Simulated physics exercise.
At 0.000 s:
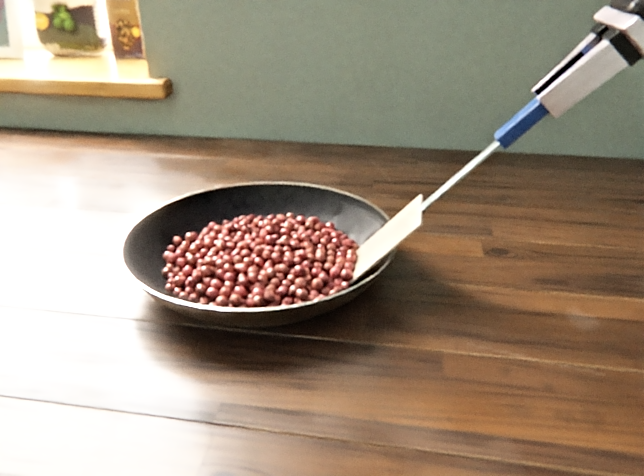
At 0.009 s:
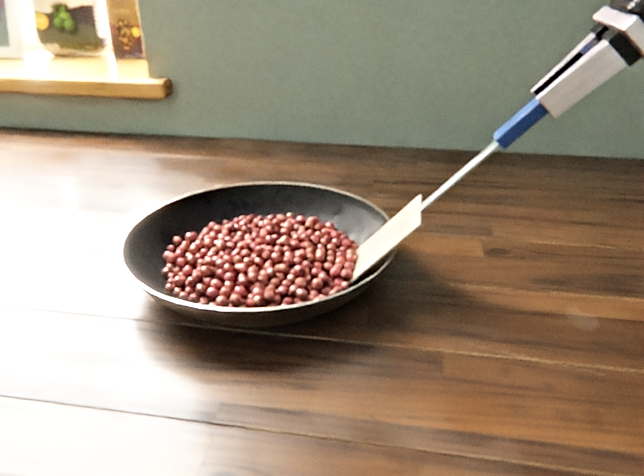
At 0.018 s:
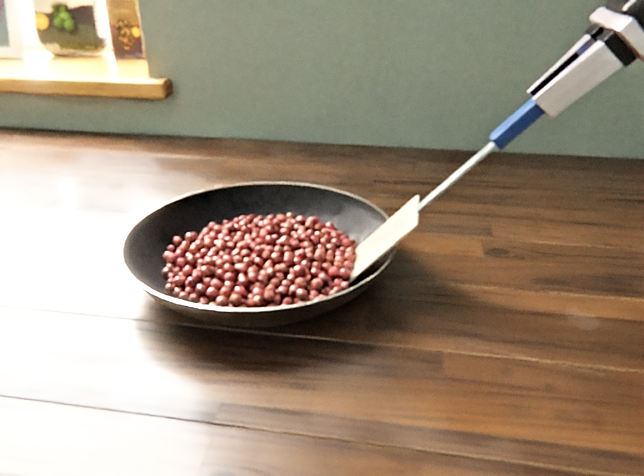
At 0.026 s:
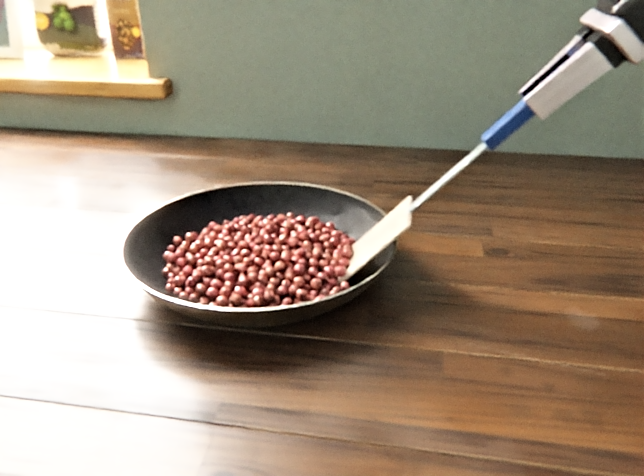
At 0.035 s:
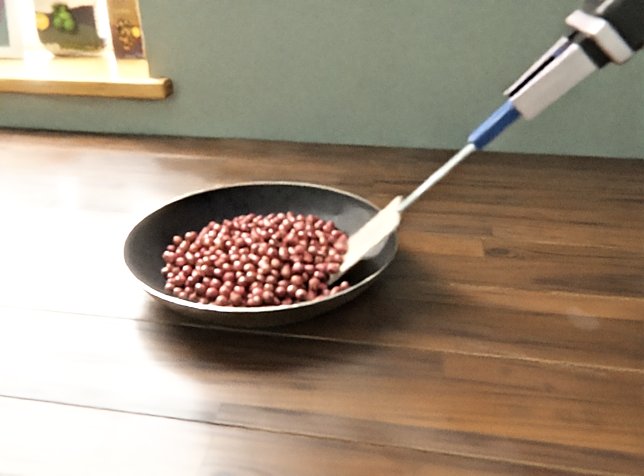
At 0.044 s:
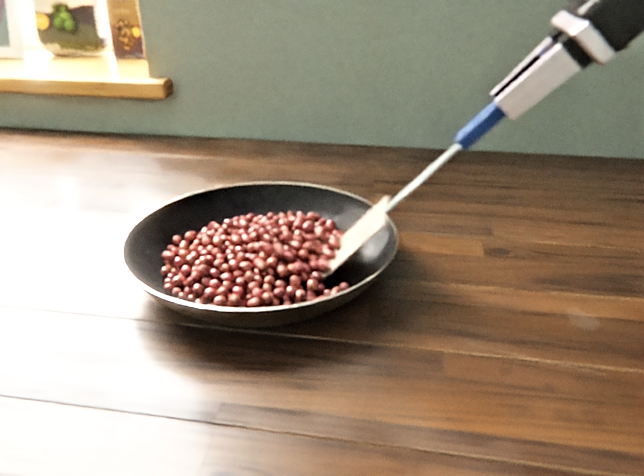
A pan of small reddish-brown beads sat on a wooden table while a robot hand held a spatula at its right edge, then slid the blade a short way left into the pile, nudging some beads.
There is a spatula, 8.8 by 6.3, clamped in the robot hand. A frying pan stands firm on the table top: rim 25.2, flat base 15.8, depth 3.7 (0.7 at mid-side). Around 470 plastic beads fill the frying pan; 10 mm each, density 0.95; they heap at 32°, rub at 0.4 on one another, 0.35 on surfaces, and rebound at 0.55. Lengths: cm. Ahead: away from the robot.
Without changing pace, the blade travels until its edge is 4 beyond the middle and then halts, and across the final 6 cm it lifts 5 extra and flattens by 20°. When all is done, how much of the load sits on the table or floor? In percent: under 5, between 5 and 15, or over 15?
Between 5 and 15 percent.
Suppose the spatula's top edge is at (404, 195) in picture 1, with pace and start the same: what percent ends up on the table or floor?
5 percent or thereabouts.
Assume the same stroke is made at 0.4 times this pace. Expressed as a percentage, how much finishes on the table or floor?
Near 0 in a hundred.
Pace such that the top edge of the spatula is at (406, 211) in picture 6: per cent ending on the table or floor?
That share would be some 0 percent.
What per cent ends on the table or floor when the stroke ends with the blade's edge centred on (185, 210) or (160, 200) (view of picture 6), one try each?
I'd say roughly 15 per cent, then roughly 20 per cent.
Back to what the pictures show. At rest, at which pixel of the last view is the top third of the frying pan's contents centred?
(215, 245).
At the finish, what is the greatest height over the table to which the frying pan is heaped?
About 3.0 centimetres.
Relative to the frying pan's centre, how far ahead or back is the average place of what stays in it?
Roughly 3.0 centimetres ahead.
After 0.07 s, sloping 47°, highest piece 5 above the table; 471 in the frying pan.
After 0.09 s, sloping 41°, highest piece 7 above the table; 471 in the frying pan.
After 0.30 s, sloping 28°, highest piece 8 above the table; 434 in the frying pan, 21 on the table or floor, 16 on the blade or in flight.
After 1.35 s, sloping 28°, highest piece 3 above the table; 434 in the frying pan, 37 on the table or floor.
At rest, 434 in the frying pan, 37 on the table or floor. That is 8 % on the table or floor.
